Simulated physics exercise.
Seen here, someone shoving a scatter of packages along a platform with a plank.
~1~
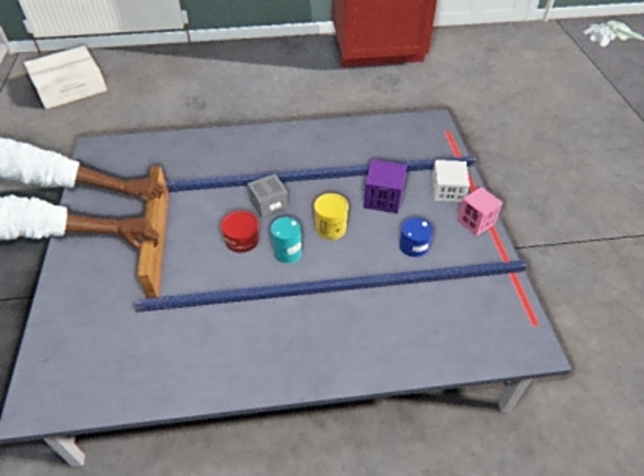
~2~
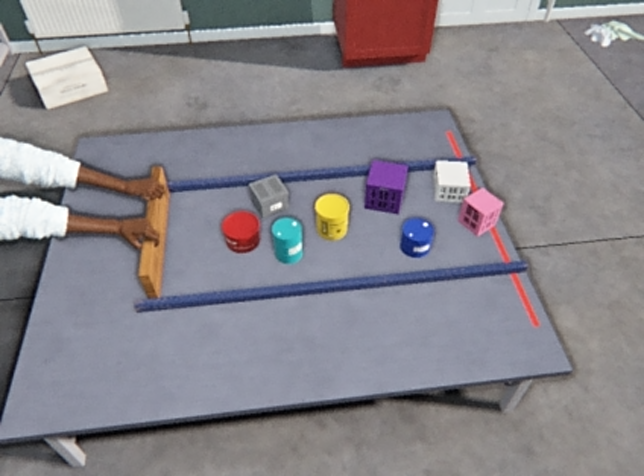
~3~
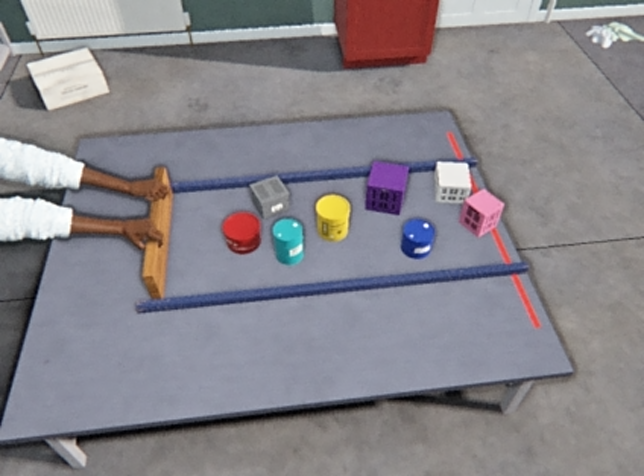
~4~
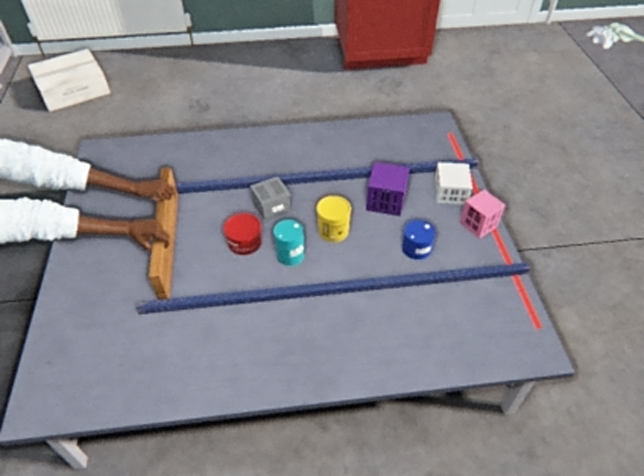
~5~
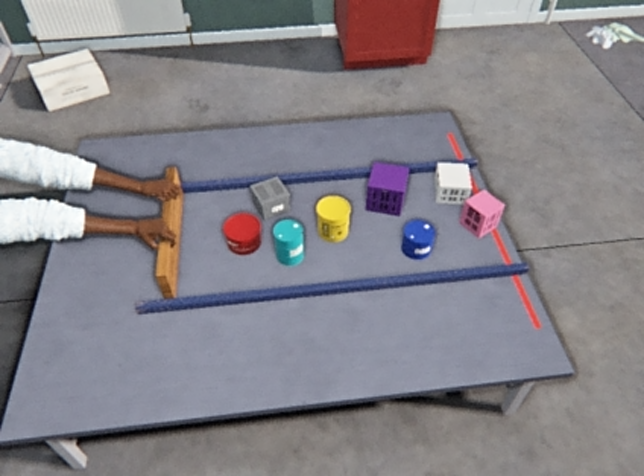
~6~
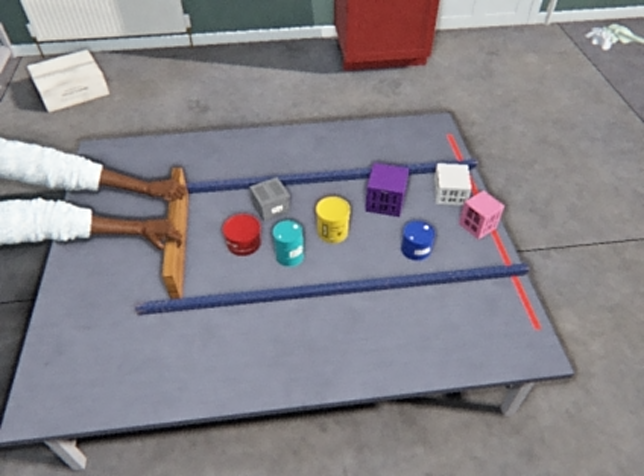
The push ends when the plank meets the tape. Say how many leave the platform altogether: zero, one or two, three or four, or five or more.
As it turns out, the number that fall off is five or more.
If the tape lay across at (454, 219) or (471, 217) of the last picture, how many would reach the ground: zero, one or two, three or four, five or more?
One after another: Three to four; five or more.
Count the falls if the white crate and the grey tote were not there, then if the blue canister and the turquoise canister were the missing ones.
Fallen: 5, and 6 in the other try.
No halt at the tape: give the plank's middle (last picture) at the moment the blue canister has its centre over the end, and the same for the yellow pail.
About (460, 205), and (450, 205) for the other.
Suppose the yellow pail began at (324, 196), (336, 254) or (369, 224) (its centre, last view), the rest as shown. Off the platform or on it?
In turn it falls; falls; is lost.
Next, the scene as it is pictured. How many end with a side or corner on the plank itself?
The number is 1.
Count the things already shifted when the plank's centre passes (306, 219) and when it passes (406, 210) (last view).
At the one place 4, at the other 8.
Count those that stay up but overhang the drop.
1 of them.
Soon after, none off yet; pink crate at rest near (481, 215); white crate at rest near (452, 185); blue canister at rest near (417, 241).
Then, none off yet; pink crate at rest near (481, 215); white crate moved a little near (457, 183); blue canister moved about its own width near (437, 239).
At rest, the number that fall off is five or more; fallen, red pail, grey tote, yellow pail, purple crate, blue canister, white crate and pink crate.
